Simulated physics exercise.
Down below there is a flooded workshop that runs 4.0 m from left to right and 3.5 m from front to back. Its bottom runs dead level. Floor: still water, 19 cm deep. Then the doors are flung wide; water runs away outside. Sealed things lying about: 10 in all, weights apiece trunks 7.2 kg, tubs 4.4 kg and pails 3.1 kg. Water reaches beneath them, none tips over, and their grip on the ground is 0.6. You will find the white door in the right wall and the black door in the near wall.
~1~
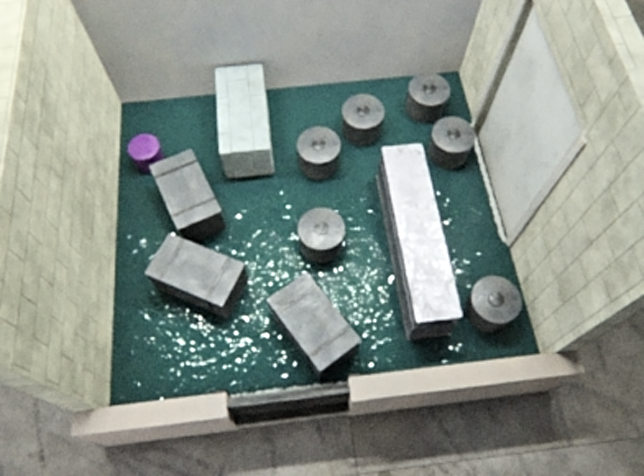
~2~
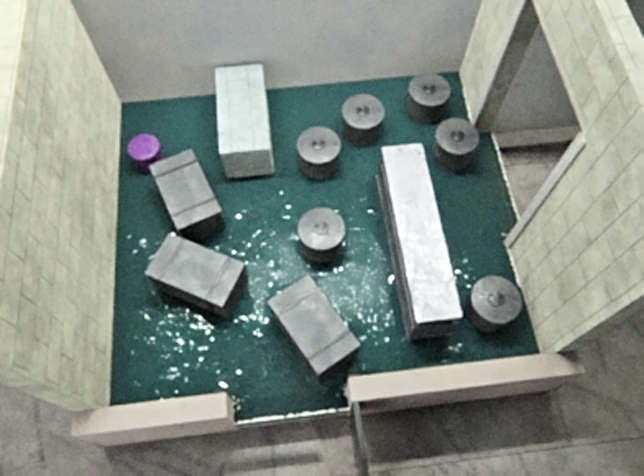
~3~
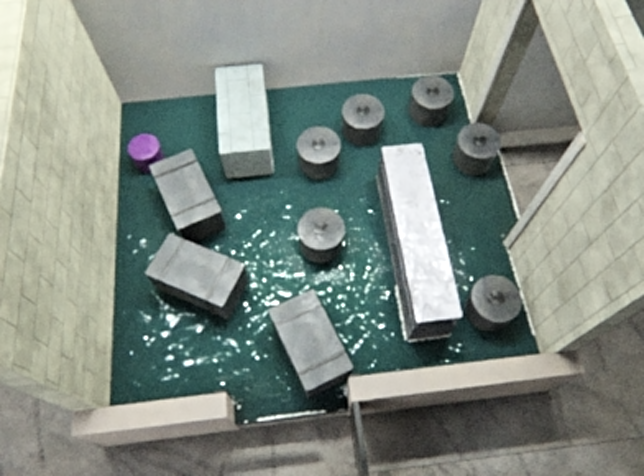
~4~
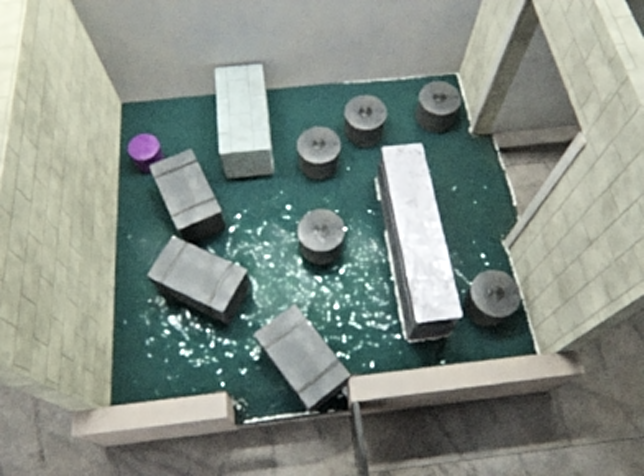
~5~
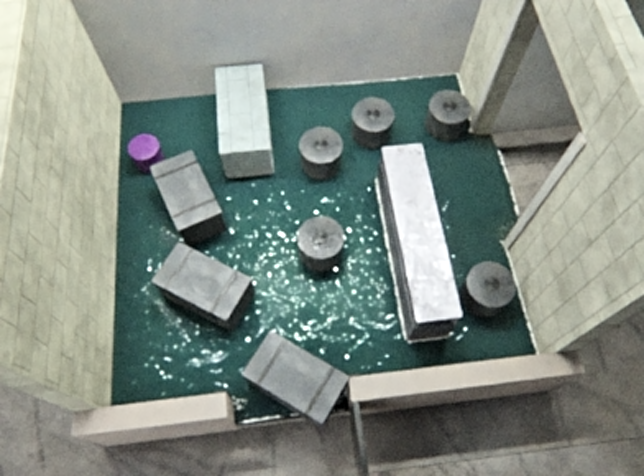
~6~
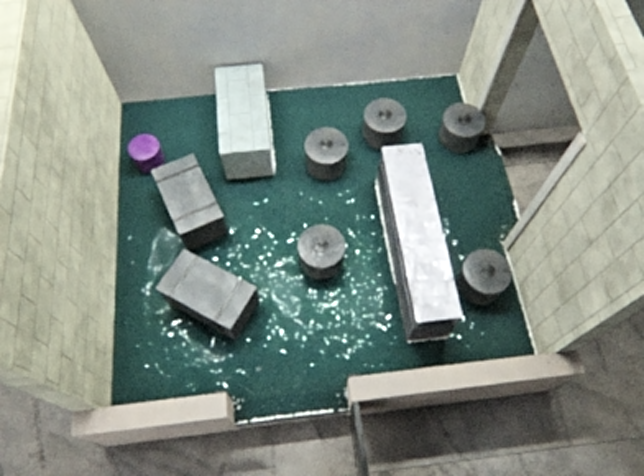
A flooded workshop with pale block walls and a dark green floor is seen from high above by a still camera. Grey drums and boxes stand in the water with a long pale block at right, a whitish box at the back and a small purple pail at left. Front and right openings appear, then drums drift, one leaving through the right doorway, and the front box turns and leaves through the front gap.
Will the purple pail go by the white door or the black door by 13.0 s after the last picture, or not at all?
I'd expect the purple pail to leave through the neither.
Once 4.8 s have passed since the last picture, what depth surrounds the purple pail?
10 cm, roughly.
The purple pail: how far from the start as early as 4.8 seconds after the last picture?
By that time, close to 60 cm.
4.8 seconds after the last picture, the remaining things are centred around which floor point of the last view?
Mean position approx. (319, 246).
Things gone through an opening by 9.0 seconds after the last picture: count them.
I make it 7.
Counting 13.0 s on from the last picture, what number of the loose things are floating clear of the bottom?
Total: 2.
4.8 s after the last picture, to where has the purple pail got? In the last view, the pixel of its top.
Its top ends up at around (165, 199).
Then, 1.0 s after the last picture the purple pail is near (146, 159), 0.1 m from its start, afloat; 3 of 10 are out; 7 afloat.
Then, 4.8 s after the last picture the purple pail is near (165, 199), 0.6 m from its start, afloat; 6 of 10 are out; 4 afloat.
Then, 9.0 s after the last picture the purple pail is near (180, 245), 1.2 m from its start, afloat; 7 of 10 are out; 3 afloat.
Then, 13.0 s after the last picture the purple pail is near (203, 282), 1.6 m from its start, afloat; 8 of 10 are out; 2 afloat.
